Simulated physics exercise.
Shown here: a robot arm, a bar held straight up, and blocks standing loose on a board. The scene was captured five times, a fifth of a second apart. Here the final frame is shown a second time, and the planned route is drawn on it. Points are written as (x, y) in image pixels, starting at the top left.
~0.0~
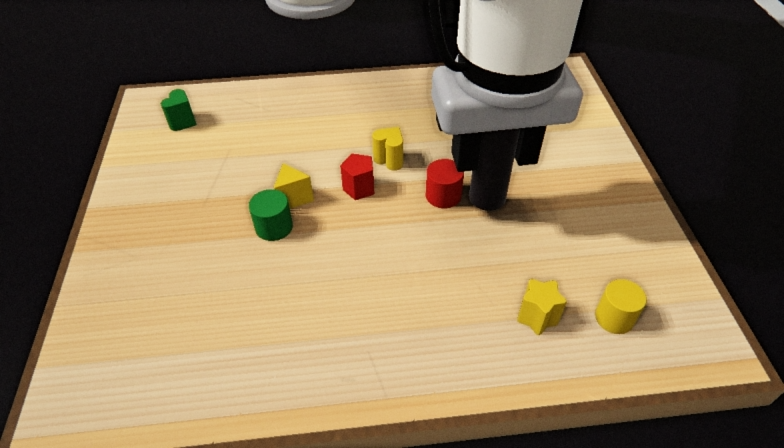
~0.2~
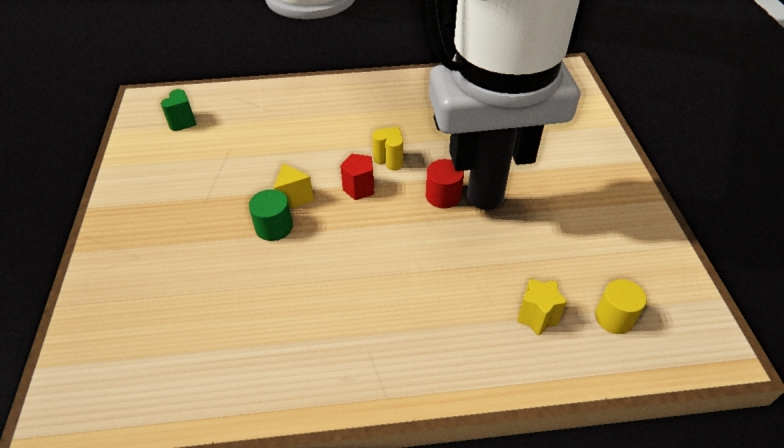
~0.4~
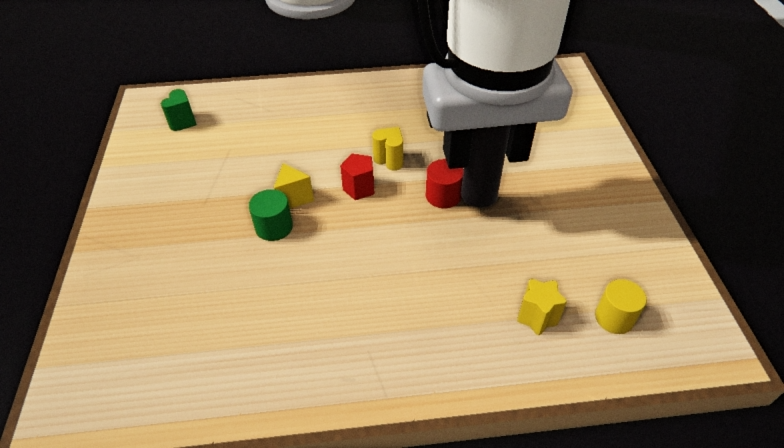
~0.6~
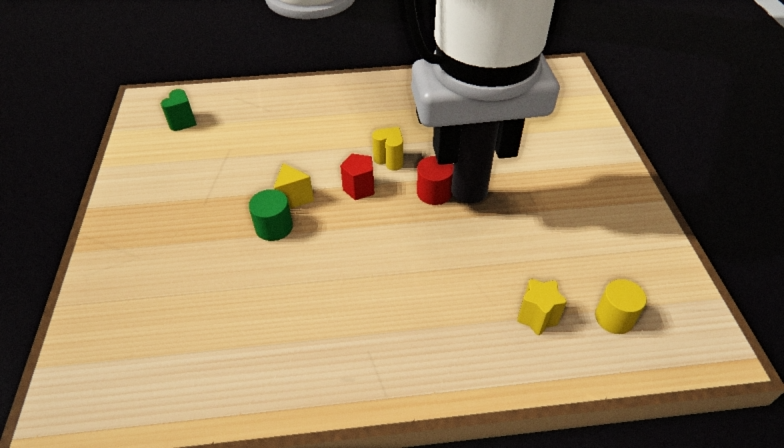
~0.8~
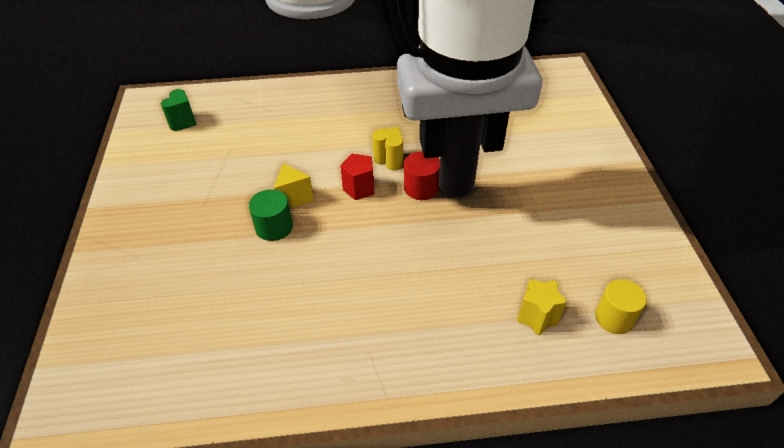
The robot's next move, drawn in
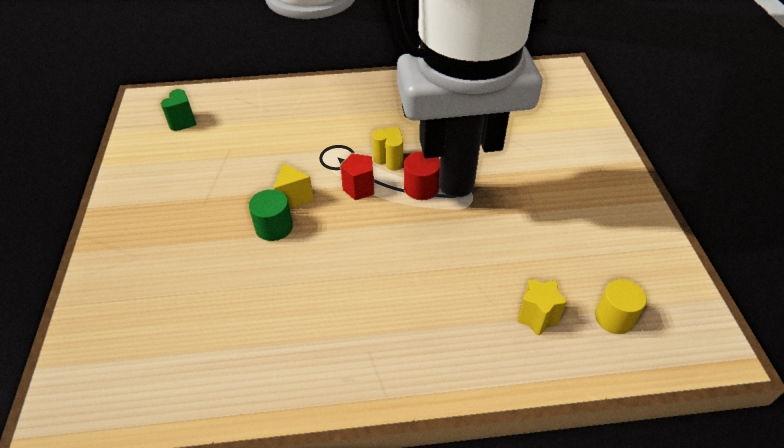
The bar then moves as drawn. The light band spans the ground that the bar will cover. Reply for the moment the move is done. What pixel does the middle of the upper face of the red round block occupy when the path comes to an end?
For the centre of its top, I'd go with (322, 113).
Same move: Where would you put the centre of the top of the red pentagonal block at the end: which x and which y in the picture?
Final place: (328, 161).
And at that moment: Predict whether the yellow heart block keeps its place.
It's moved.
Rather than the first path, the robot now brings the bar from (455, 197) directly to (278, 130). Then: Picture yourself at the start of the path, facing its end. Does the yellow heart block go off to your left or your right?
Rightward.
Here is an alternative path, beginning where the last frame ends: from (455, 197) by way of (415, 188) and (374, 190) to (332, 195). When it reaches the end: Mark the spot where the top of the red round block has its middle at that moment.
Put as a pixel place, it's (346, 144).
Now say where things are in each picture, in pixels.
In the first frame, lower end of the bar (487, 198), tops of blocks, yellow triangular piece (289, 175), red pentagonal block (358, 164), yellow heart block (389, 135), red round block (446, 171).
In the second frame, bar (485, 197), blocks as before.
In the third frame, bar (479, 195), blocks as before.
In the fourth frame, bar (469, 191), red round block (436, 168).
In the fifth frame, bar (457, 185), yellow triangular piece (289, 175), red pentagonal block (358, 164), yellow heart block (389, 135), red round block (423, 163).
The drawn path runs from (455, 197) via (409, 192) and (368, 178), ending at (337, 157).
On the path given first. One third of the way, bar (408, 180); red pentagonal block (350, 163), turned 30° anticlockwise; yellow heart block (384, 129), turned 25° clockwise; red round block (380, 152).
Two thirds of the way, bar (366, 166); red pentagonal block (334, 163), turned 75° anticlockwise; yellow heart block (384, 127), turned 35° clockwise; red round block (346, 134).
At the end, bar (336, 146); yellow triangular piece not moved; red pentagonal block (328, 161), turned 110° anticlockwise; yellow heart block (384, 127), turned 35° clockwise; red round block (322, 113).
